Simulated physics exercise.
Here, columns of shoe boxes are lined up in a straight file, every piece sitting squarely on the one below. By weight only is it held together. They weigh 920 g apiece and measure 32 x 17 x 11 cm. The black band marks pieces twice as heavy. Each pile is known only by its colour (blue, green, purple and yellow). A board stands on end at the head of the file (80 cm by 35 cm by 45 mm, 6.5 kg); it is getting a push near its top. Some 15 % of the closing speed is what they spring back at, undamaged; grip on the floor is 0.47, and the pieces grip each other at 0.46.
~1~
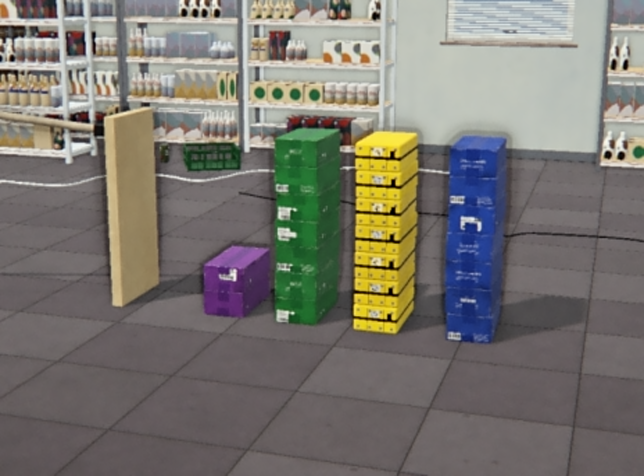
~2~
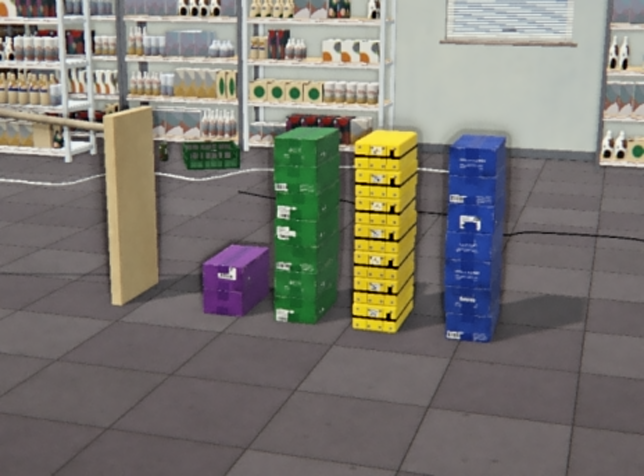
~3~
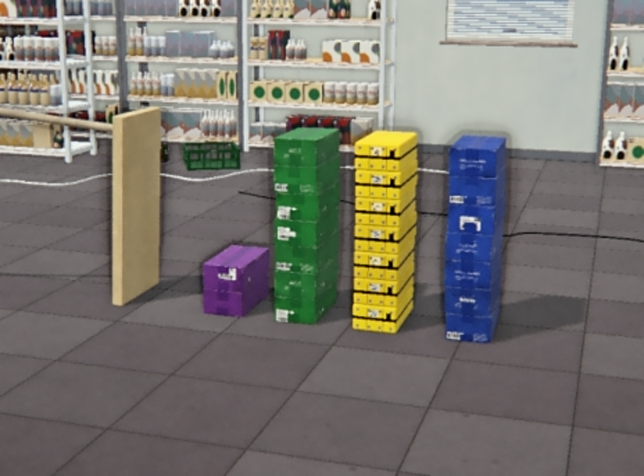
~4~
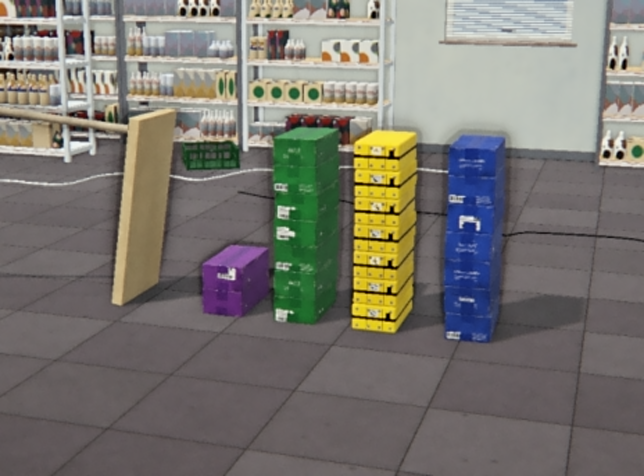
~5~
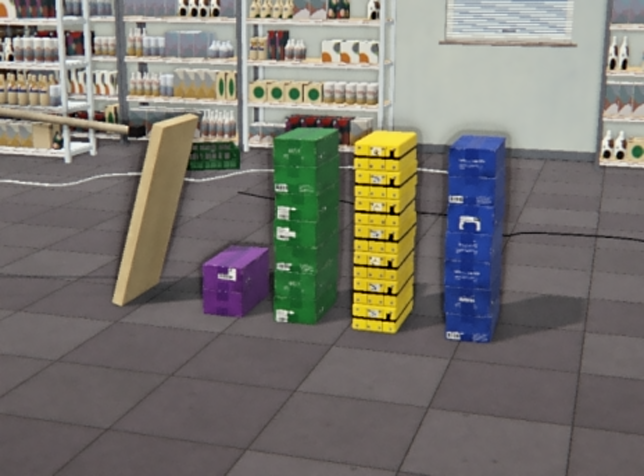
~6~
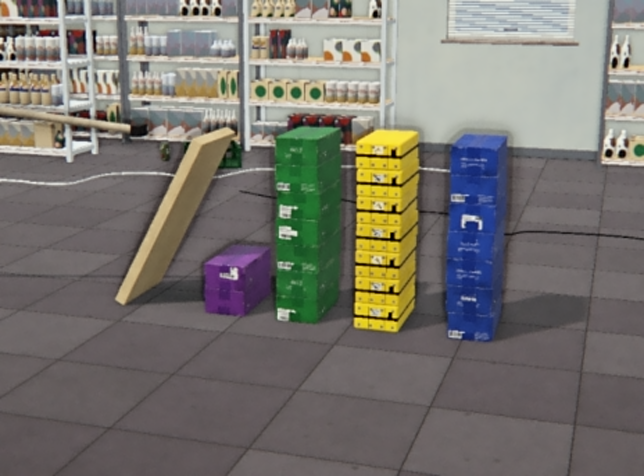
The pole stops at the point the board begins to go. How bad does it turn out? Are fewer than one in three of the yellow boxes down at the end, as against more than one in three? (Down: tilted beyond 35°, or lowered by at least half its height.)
The count misses one in three.
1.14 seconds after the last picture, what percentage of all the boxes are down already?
By then, 15 per cent.
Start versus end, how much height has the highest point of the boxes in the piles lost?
About 0 cm.
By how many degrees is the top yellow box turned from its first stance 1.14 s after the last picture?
Angle at that time, about 0 degrees.
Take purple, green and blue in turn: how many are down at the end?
I count purple at 0, green at 3, and blue at 0.
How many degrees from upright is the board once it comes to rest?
Around 65 degrees, give or take.
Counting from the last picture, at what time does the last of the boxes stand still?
Close to 2.0 s.
Then, 0.60 s on from the sixth picture, board 61° from upright; none of the 7 yellow boxes down (0 of 23 in all colours); top yellow box unmoved; top green box tipped 30°, 40 mm lower.
Then, 1.14 s on from the sixth picture, board 64° from upright; none of the 7 yellow boxes down (3 of 23 in all colours); top yellow box unmoved; top green box on its side.
Finally, board 64° from upright; none of the 7 yellow boxes down (3 of 23 in all colours); top yellow box unmoved; top green box upside down. That is 0 per cent. Seen by the last camera, middles, top yellow box near (389, 150), top green box near (89, 280).
